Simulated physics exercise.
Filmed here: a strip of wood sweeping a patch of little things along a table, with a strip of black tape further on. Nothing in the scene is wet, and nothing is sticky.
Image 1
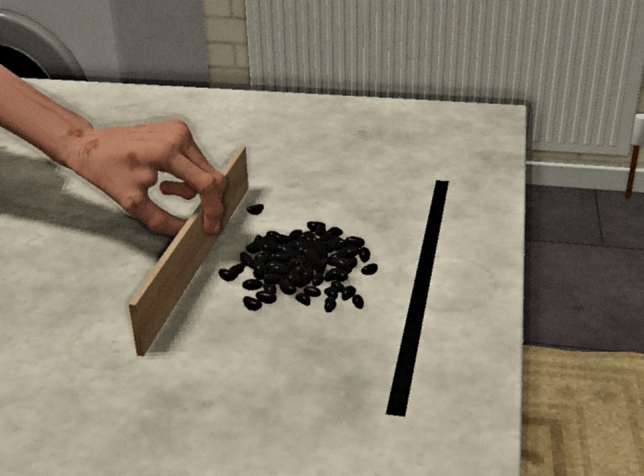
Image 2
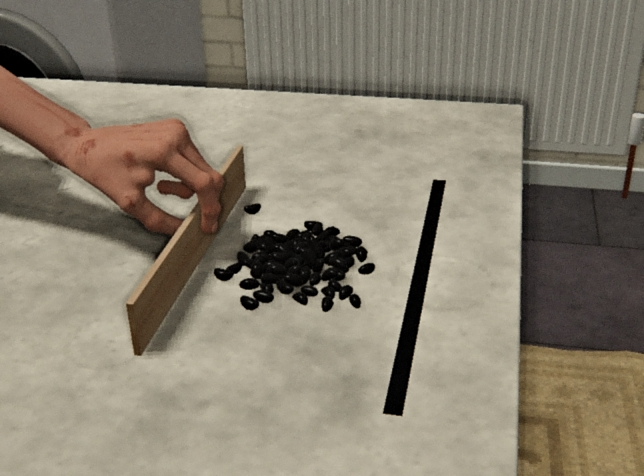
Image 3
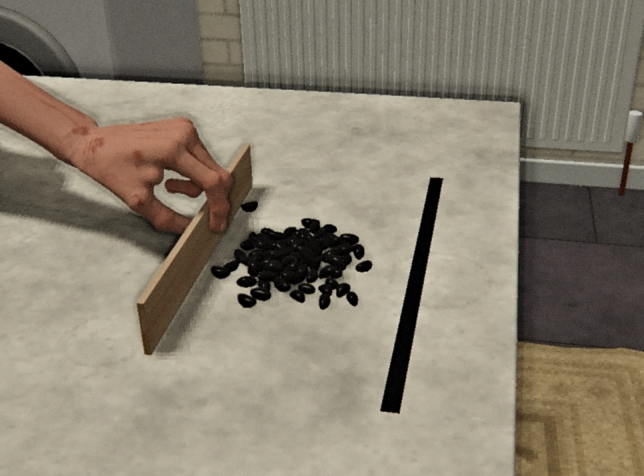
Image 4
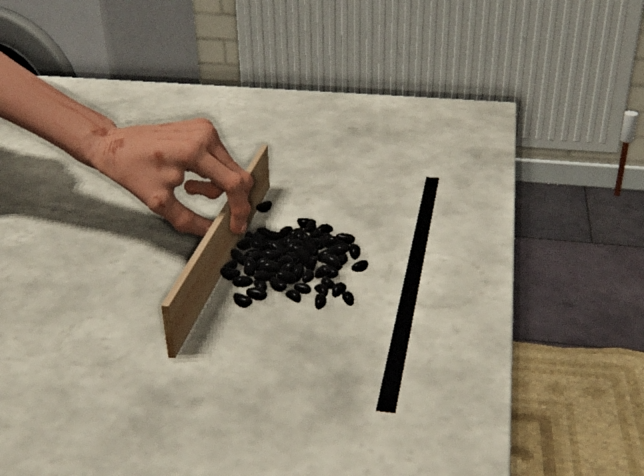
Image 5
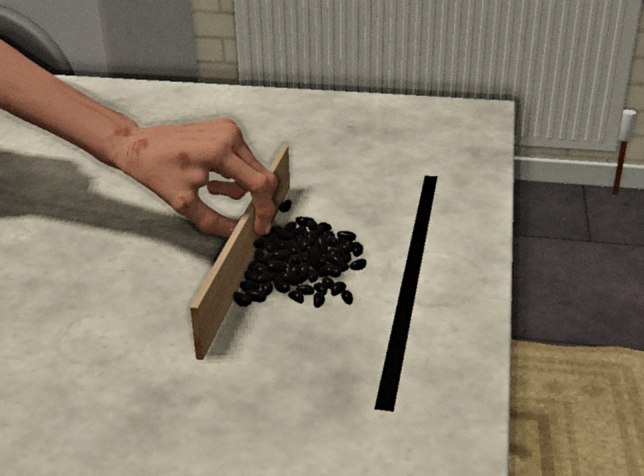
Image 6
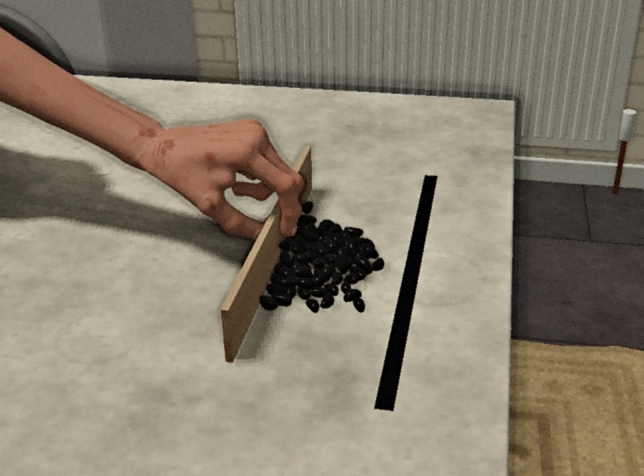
A loose heap of shiny black beans lies on a mottled pale grey table, seen from above at an angle, with a ribbed radiator, dark tiles and a tan rug behind. At left a hand holds an upright wooden strip, and a black tape strip lies to the right. The hand starts still, then slides the wood rightward, bunching and pushing the beans as the view drifts slightly.
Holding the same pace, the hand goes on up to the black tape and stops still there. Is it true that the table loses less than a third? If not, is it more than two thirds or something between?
Beneath a third.
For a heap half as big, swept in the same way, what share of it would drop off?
It should be about 0 percent.
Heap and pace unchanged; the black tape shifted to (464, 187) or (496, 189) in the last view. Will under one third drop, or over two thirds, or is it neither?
For the first place it's in the middle band, and for the second it's beyond two thirds.
Just after the last frame, strip of wood still moving, near (351, 221); heap all on the table, its front near (448, 273).
A moment on, strip of wood stopped at the black tape; heap just a few over the edge.
Further on, strip of wood stopped at the black tape; heap about a tenth over the edge.
When it is over, strip of wood stopped at the black tape; heap about a tenth over the edge.
